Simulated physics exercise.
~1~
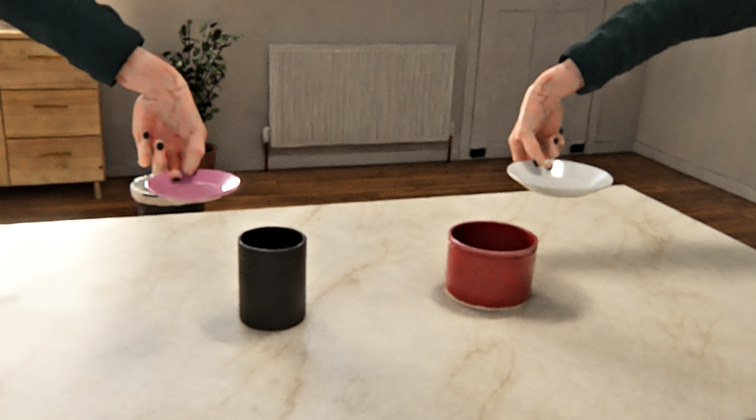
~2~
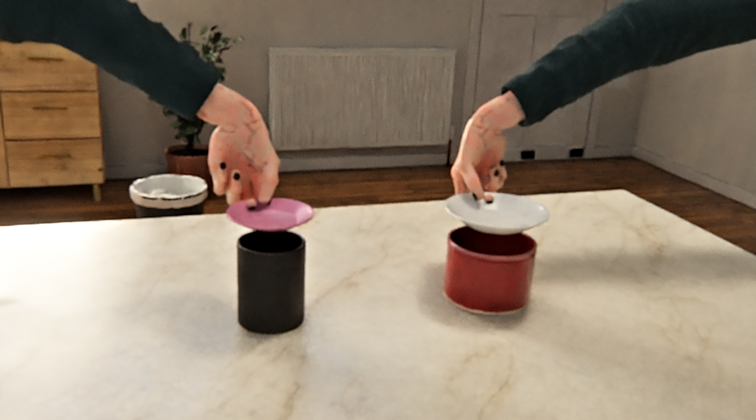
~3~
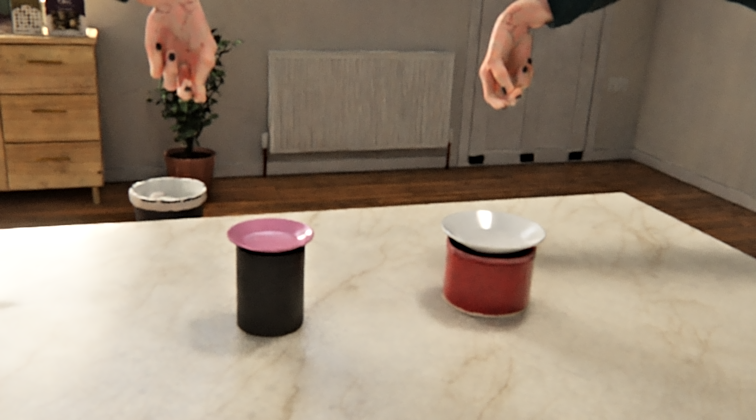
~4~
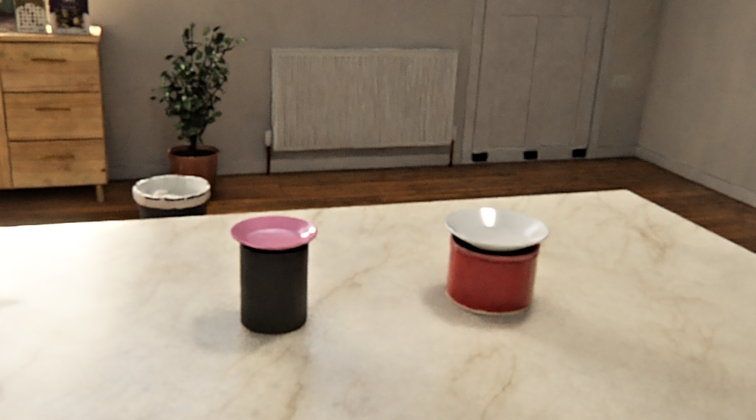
Two hands in dark green sleeves reach over a pale marble table in a room with a radiator, potted plant and wooden drawers, seen from slightly above by a gently swaying camera. The left hand holds a pink plate near a black cup, and the right hand holds a white plate above a red jar. The pink plate moves right while the white one moves left, each coming over its container. Both are lowered onto the rims, and the hands let go and withdraw. The plates stay on top, covering the openings like lids.
